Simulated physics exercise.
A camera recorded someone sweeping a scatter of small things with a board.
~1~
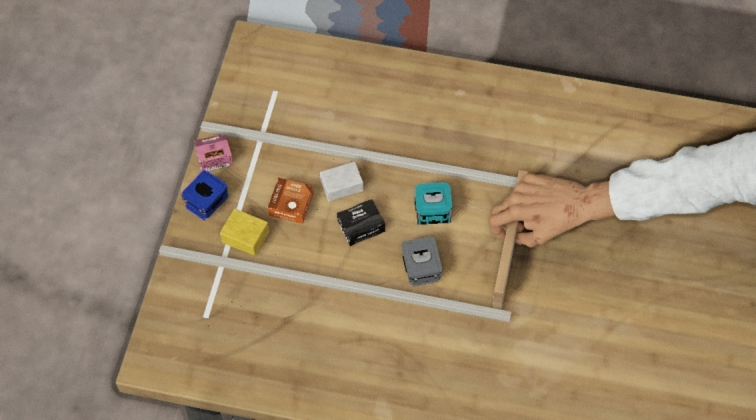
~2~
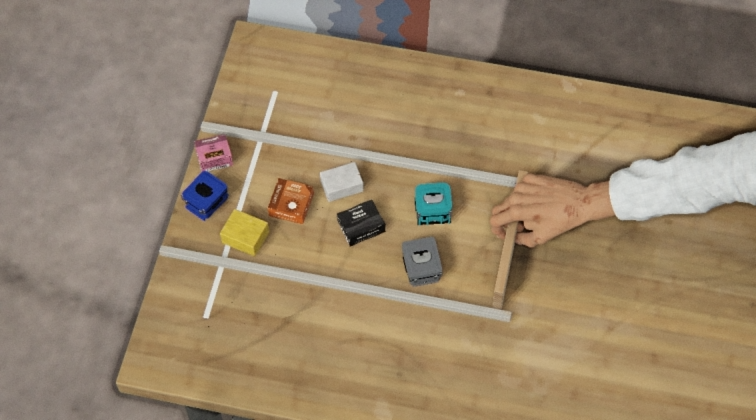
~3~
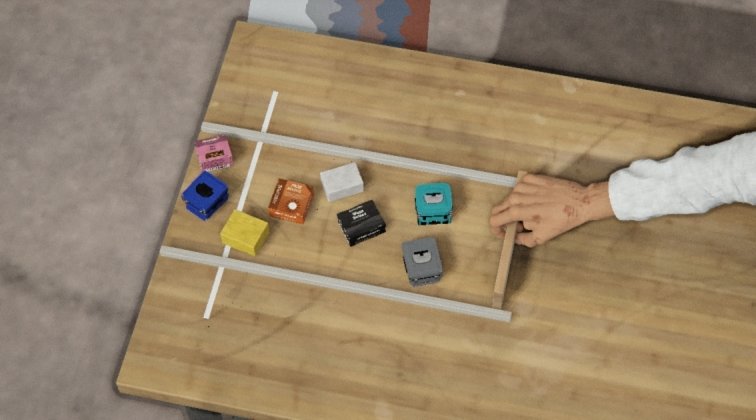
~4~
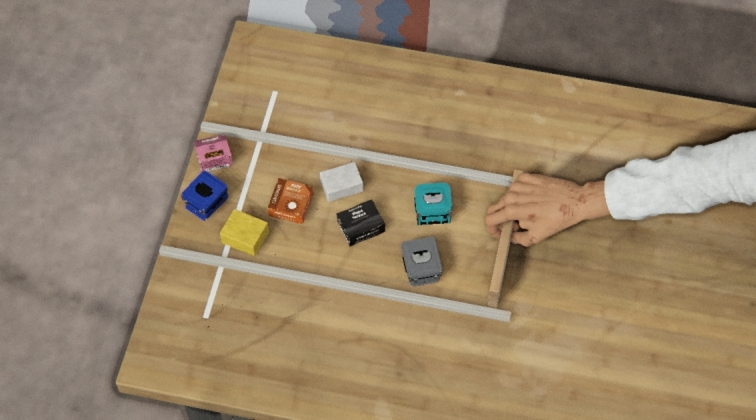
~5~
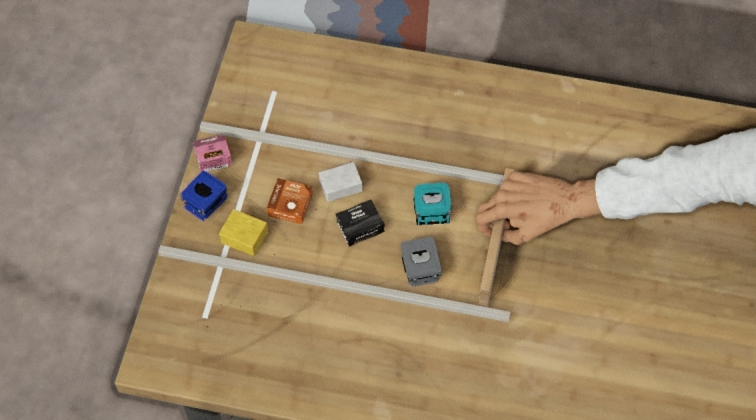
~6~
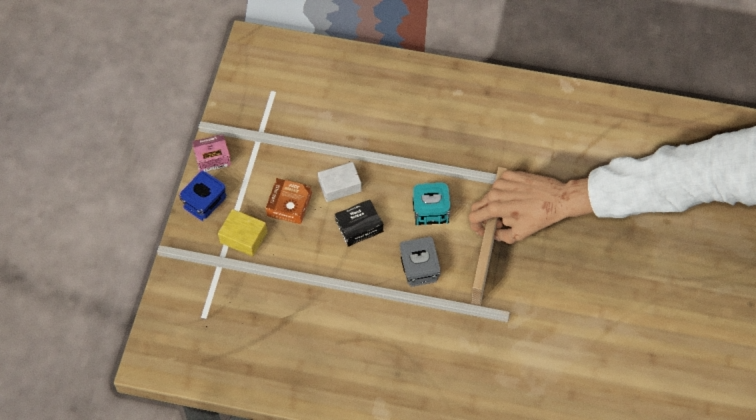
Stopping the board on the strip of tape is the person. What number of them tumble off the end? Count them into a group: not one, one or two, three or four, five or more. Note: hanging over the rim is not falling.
Looks like more than two but under five go over the edge.
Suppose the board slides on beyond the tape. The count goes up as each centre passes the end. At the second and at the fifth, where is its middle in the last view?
First about (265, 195), next about (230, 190).
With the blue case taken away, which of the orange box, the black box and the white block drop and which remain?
As for the orange box, it drops; the black box holds; and the white block holds.
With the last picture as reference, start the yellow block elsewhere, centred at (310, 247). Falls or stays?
Observed: The yellow block stays in place.
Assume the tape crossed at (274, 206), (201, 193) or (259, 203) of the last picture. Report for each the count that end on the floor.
In order: 1, 6 and 2.
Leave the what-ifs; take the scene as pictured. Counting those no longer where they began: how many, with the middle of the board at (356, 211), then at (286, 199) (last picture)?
At the first place 5, at the second 8.
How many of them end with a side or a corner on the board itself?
That number would be 2.
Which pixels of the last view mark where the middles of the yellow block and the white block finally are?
About (178, 225), and the other about (202, 148).
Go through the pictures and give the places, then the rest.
Pink box (214, 153); blue case (206, 196); yellow block (245, 233); board (510, 239); tape (242, 200), in the first picture.
Blue case (206, 196); grey case (422, 262), in the second picture.
Yellow block (245, 233); white block (342, 182), in the third picture.
Pink box (214, 153); board (506, 239), in the fourth picture.
Blue case (205, 196); black box (360, 223), in the fifth picture.
Pink box (212, 153); blue case (204, 196); yellow block (243, 233); board (489, 236); tape (240, 200), in the sixth picture.
A little later, none off yet; pink box at rest near (212, 153); blue case at rest near (204, 196); yellow block at rest near (243, 233).
Next, none off yet; pink box shifted a little near (200, 146); blue case on its side near (157, 202); yellow block shifted about its own width near (214, 231).
When it is over, the number that fall off is three or four; down, orange box, blue case and pink box.
